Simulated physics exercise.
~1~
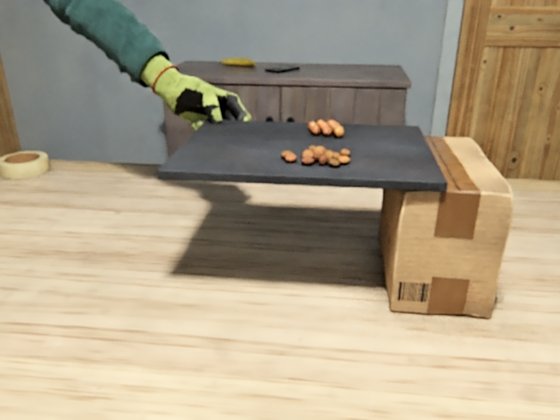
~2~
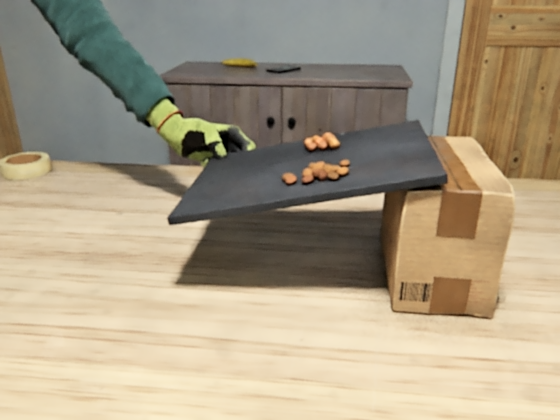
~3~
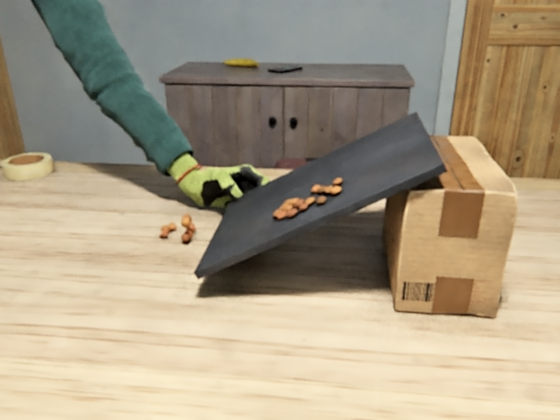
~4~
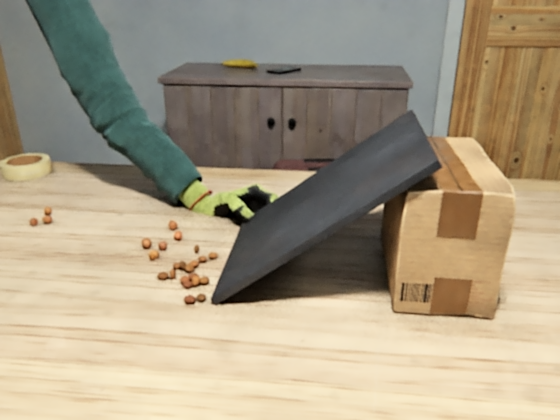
At first, a dark board lies nearly level, its right end on a cardboard box and its left end held by a gloved hand, with two groups of small brown pieces on top. The hand lowers the left end, and the board tilts while both groups stay on it. As the slope steepens, the far group slides off onto the wooden table, while the near group is still on the board. Then the near group leaves too. Finally, the board leans steeply against the box, with the near pieces mostly gathered by its foot and the far ones scattered farther left.
